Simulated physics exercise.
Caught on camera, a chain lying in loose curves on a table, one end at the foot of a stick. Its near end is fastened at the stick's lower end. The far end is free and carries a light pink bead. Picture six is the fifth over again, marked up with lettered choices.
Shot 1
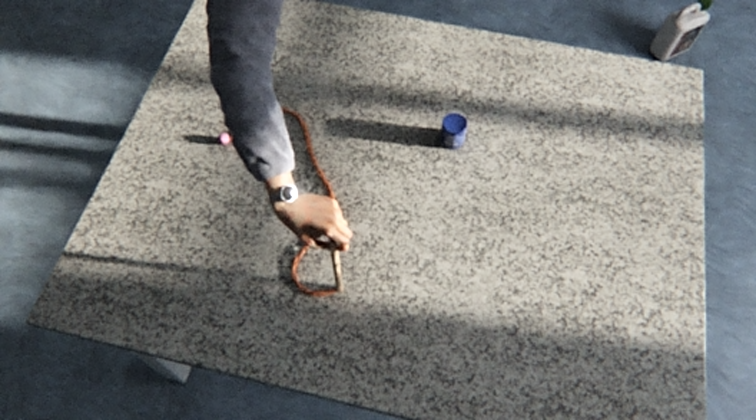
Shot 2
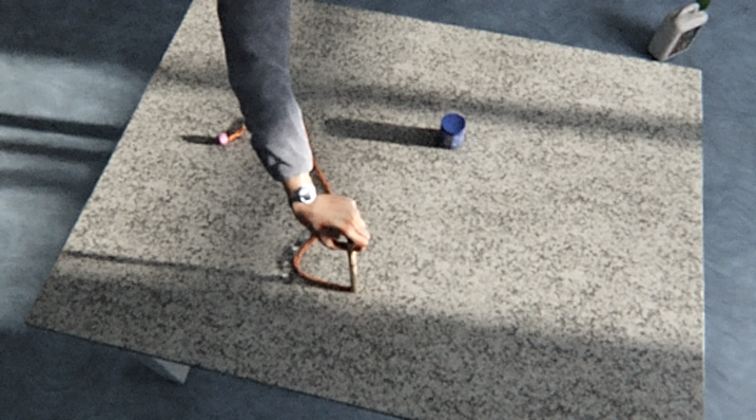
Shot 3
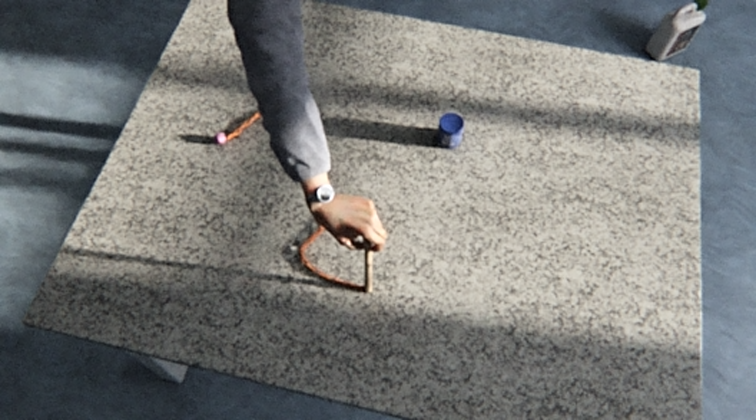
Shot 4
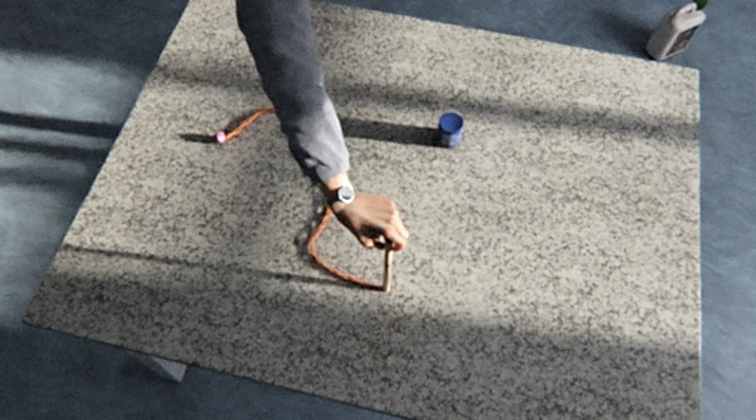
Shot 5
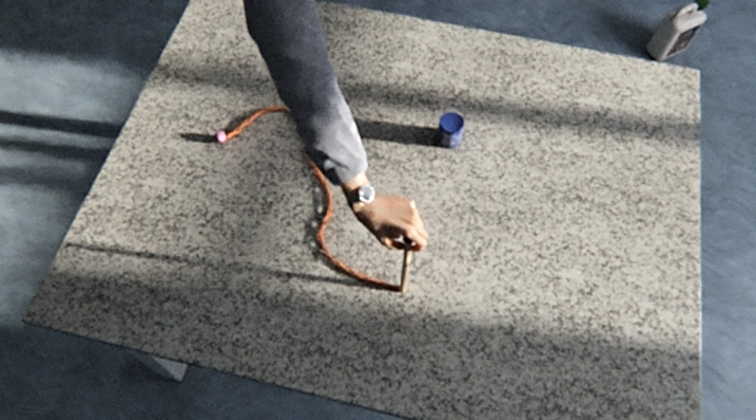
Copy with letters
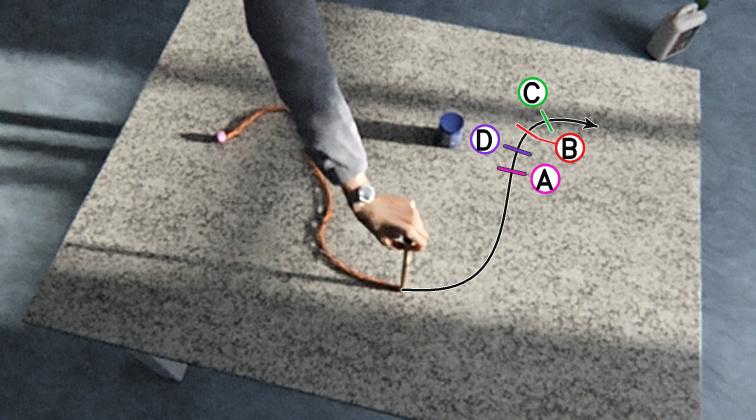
The clip shows a hand holding a short stick on a speckled table and moving it steadily to the right, drawing along the near part of a curved orange chain while its pink-tipped far end stays nearly still.
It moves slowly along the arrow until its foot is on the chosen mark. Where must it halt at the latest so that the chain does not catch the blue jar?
Up to mark B.
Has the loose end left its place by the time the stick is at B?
No.
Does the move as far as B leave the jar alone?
Yes.
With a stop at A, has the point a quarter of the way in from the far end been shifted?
By then, yes.
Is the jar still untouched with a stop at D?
Yes.
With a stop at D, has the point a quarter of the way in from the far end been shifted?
Yes.
On the marked copy, A at (512, 171); B at (528, 132); C at (547, 121); D at (517, 150); the route from (403, 290) via (507, 197) to (597, 127).
With B. Early on, foot of the stick (485, 265), middle of the chain (332, 183), free end (220, 137).
Further on, foot of the stick (509, 189), middle of the chain (342, 183), free end (220, 137).
At the end, foot of the stick (527, 132), middle of the chain (368, 165), free end (220, 137); nothing has been touched.
As for the rest, A is safe but short; C brings the chain against the jar; D is safe but short.
